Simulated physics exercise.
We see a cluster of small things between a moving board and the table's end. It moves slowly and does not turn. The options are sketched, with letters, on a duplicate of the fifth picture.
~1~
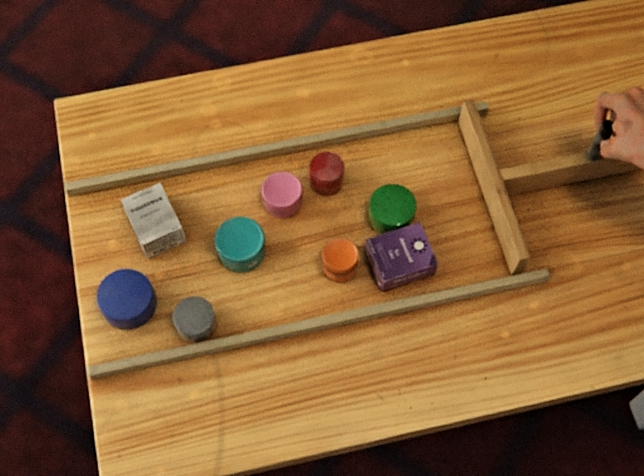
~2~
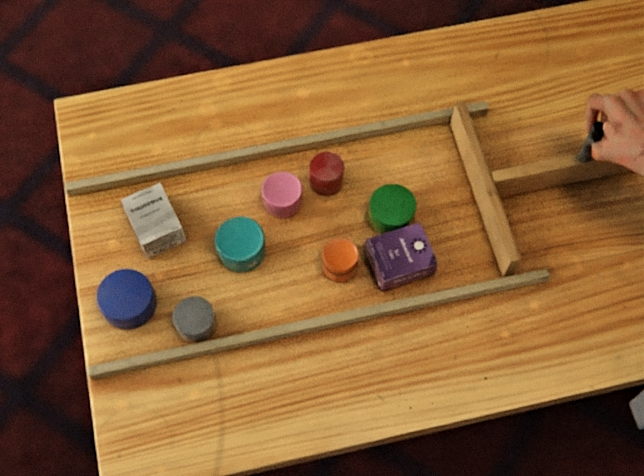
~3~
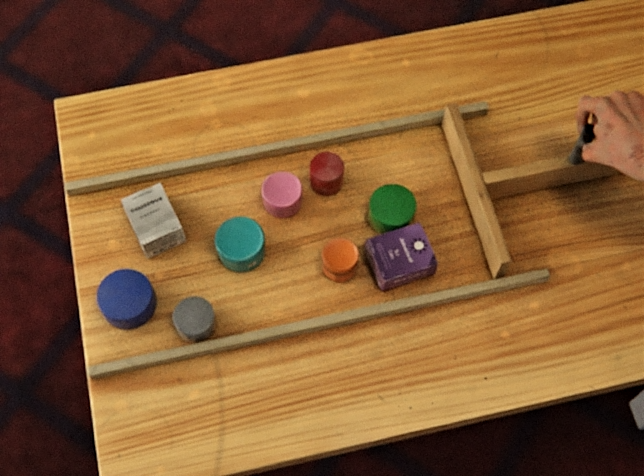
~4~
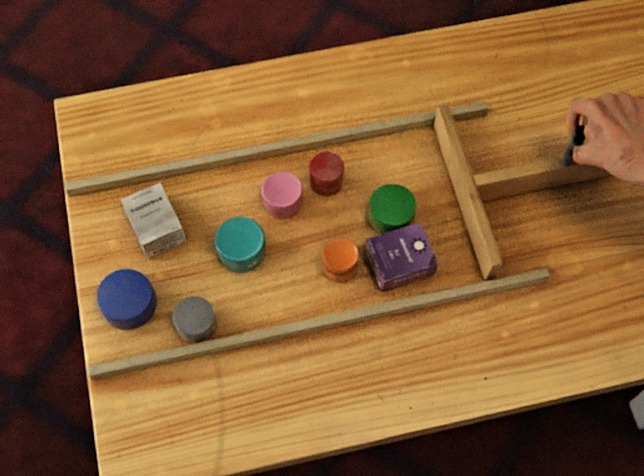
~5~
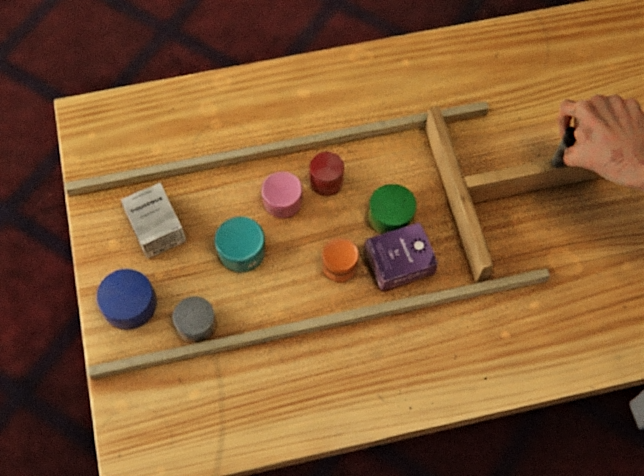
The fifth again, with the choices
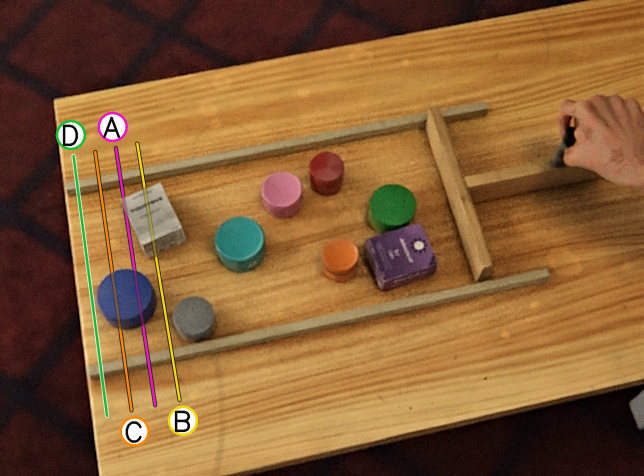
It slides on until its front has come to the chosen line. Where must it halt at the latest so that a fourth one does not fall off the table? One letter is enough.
It can go as far as B.
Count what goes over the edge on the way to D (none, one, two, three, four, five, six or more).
In all, six or more.
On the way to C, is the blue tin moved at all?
Yes.
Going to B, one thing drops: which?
The blue tin goes over.
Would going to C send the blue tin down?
Yes.
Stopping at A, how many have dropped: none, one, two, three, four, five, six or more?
By then, five.
On the copy, A at (134, 268); B at (157, 263); C at (112, 273); D at (89, 277).
On B. First, board (353, 205); red tin (318, 176); purple packet (330, 271).
Then, board (243, 227); white box (140, 213); grey pot (173, 328).
Finally, board (156, 245); blue tin over the edge; grey pot (83, 346); one fallen.
By contrast, A drops five; C drops five; D drops nine.
